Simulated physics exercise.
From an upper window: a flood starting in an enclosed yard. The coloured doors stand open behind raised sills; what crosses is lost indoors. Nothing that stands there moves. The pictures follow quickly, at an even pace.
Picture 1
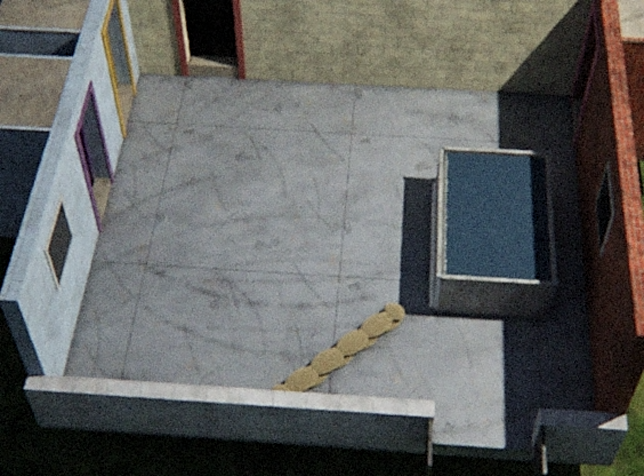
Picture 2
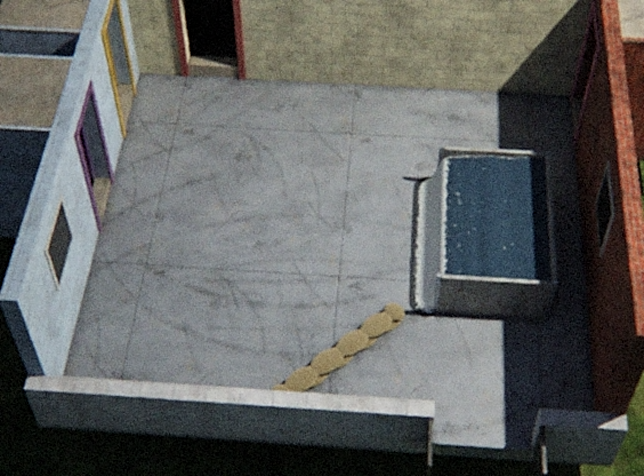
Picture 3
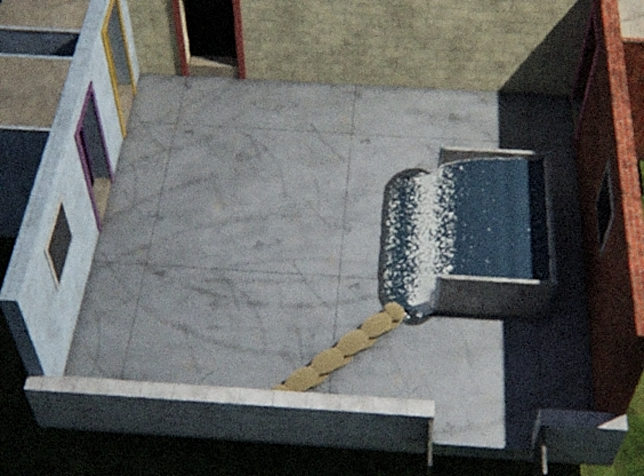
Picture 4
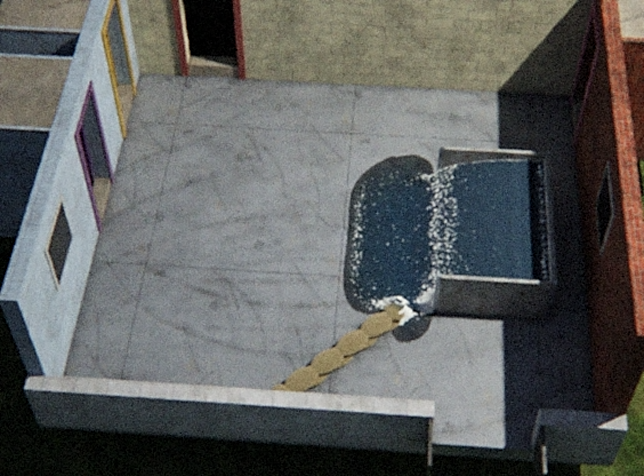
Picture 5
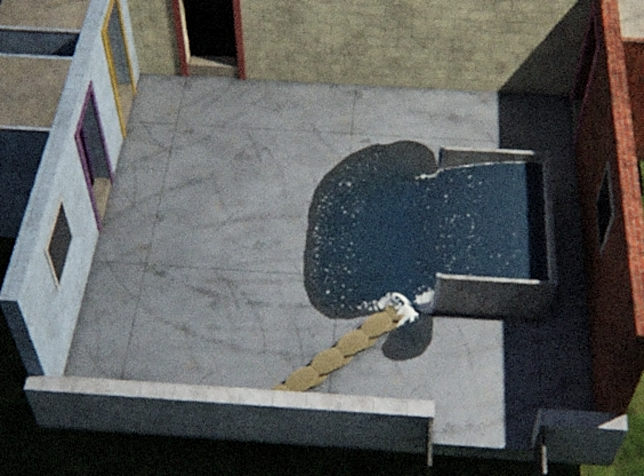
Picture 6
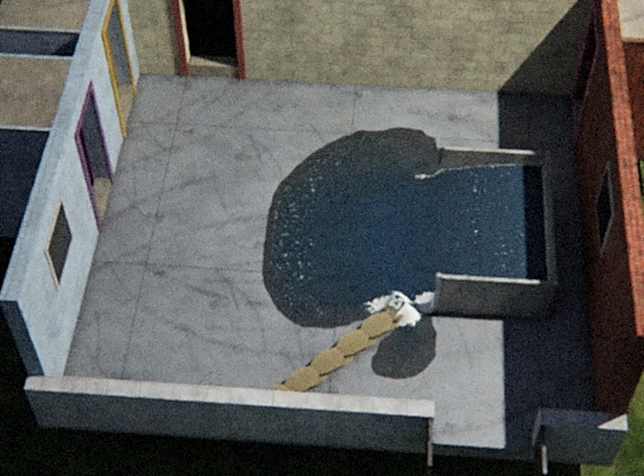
The clip shows a walled yard seen from above, where water pours out of the left side of a still, full tank, spreads leftward across the grey floor in a widening pool and splashes against a row of tan sacks.
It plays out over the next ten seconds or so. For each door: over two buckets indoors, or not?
The purple door lets in a lot; the yellow door admits no more than that; the red door admits no more than that; the pink door admits no more than that.
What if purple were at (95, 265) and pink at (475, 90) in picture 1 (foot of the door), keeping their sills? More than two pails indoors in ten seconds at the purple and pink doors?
The purple one passes that mark, the pink one takes less.
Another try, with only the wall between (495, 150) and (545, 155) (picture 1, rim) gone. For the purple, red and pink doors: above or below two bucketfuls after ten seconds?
The purple door is under, the red door is under, the pink door takes more.
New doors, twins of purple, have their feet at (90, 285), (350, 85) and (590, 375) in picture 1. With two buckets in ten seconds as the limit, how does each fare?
One after the other: Floods, stays under, holds.
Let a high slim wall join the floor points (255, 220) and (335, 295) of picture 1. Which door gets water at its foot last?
Last comes the pink one.
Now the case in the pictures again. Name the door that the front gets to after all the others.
The pink one.
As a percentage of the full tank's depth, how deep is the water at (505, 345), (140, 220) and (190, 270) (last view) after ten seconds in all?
Roughly 2, 8 and 8 per cent, in turn.
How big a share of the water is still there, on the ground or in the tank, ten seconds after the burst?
Near 94 in a hundred.
A moment on, water covers 50 % of the floor; the purple door wet at the sill, nothing in, the yellow door not reached, the red door not reached, the pink door not reached.
Next, water covers 65 % of the floor; the purple door over two buckets in, the yellow door wet at the sill, nothing in, the red door wet at the sill, nothing in, the pink door not reached.
Then, water covers 70 % of the floor; the purple door far over two buckets in, the yellow door wet at the sill, nothing in, the red door wet at the sill, nothing in, the pink door not reached.
Later, water covers 70 % of the floor; the purple door far over two buckets in, the yellow door wet at the sill, nothing in, the red door wet at the sill, nothing in, the pink door not reached.
In the end, water covers 90 % of the floor; the purple door far over two buckets in, the yellow door wet at the sill, nothing in, the red door wet at the sill, nothing in, the pink door wet at the sill, nothing in.
